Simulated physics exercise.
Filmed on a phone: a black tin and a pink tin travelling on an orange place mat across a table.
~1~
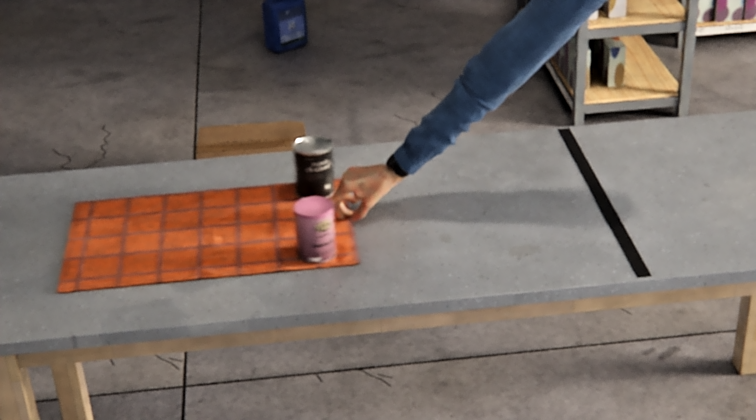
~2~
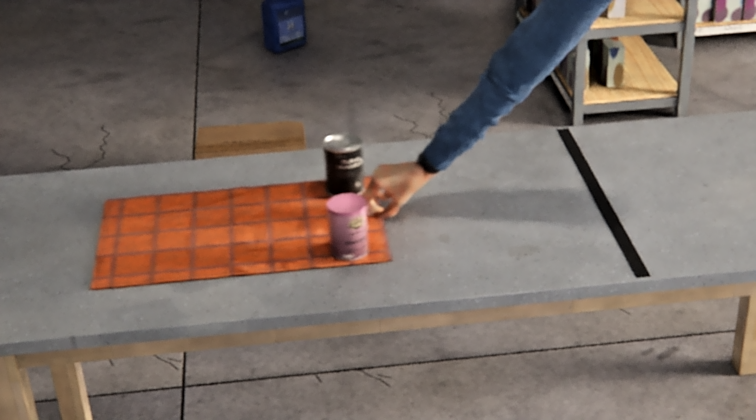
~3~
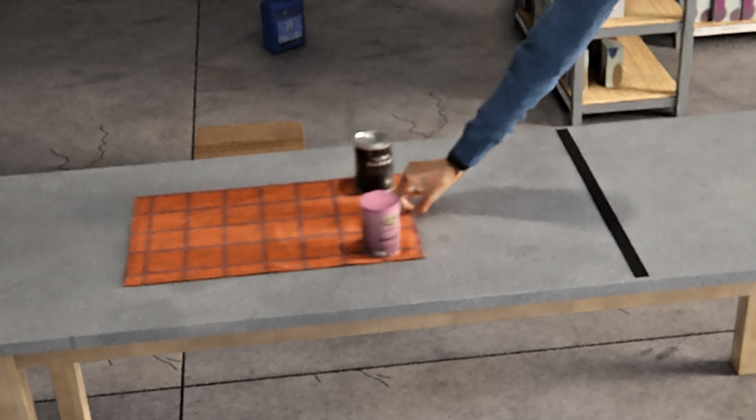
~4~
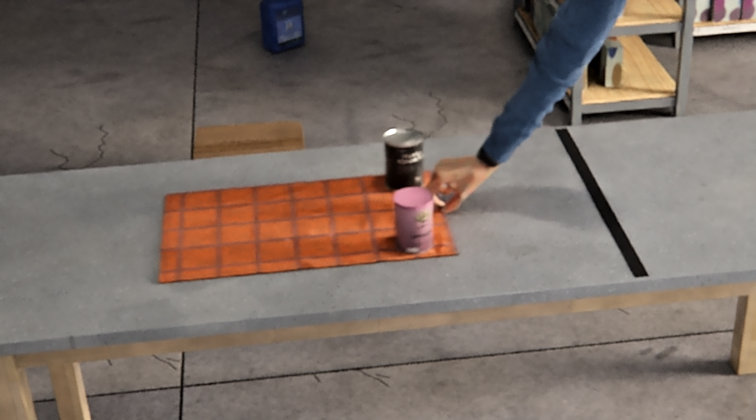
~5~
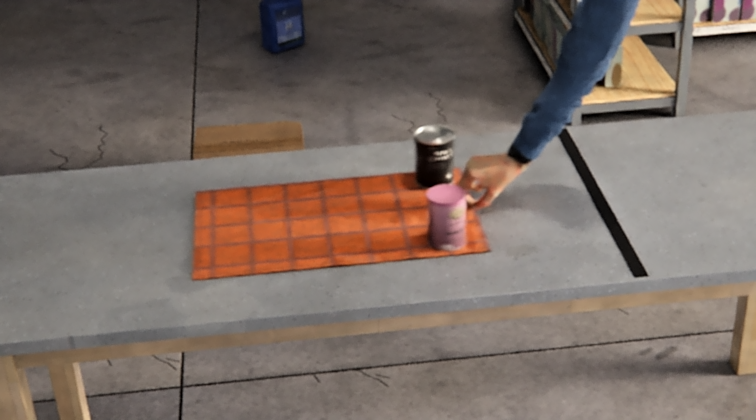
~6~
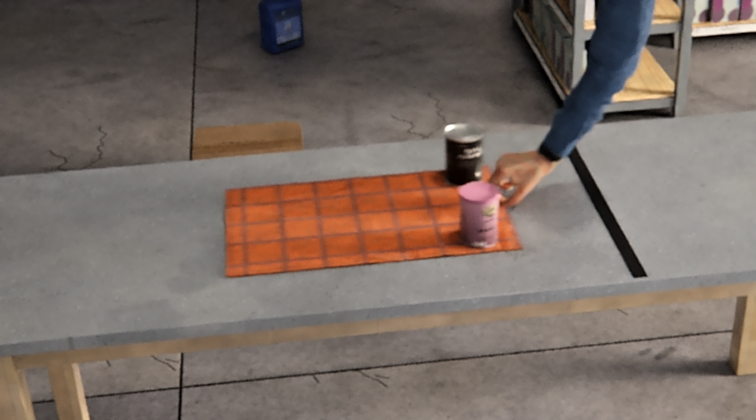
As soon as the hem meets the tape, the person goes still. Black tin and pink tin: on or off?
Black tin - off; pink tin - off.
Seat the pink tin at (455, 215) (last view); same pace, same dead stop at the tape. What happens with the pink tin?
Note: At that spot it drops off.
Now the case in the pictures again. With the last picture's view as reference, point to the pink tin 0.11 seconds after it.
At that moment it is at (552, 209).
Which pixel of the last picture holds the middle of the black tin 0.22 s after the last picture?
Somewhere about (589, 145), I'd say.
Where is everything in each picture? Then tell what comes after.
Place mat end (359, 264); black tin (312, 145); pink tin (313, 206); tape (637, 262), in the first frame.
Place mat end (392, 261), far hem (92, 289); pink tin (347, 203), in the second frame.
Place mat end (424, 258); black tin (373, 139), in the third frame.
Place mat end (457, 254), far hem (159, 283); pink tin (413, 197), in the fourth frame.
Place mat end (490, 251); black tin (434, 134), in the fifth frame.
Place mat end (522, 248), far hem (227, 277); black tin (464, 132); pink tin (479, 191); tape (633, 262), in the sixth frame.
Then, 0.11 s after the last picture, hem short of the tape; black tin on the cloth near (531, 149); pink tin on the cloth near (552, 209).
Then, 0.22 s after the last picture, hem at the tape; black tin ahead of the hem near (589, 145); pink tin ahead of the hem near (615, 203).
At rest, hem at the tape; black tin ahead of the hem near (648, 140); pink tin knocked over near (703, 201). The black tin shoots off the front and the pink tin slides clear of the cloth.
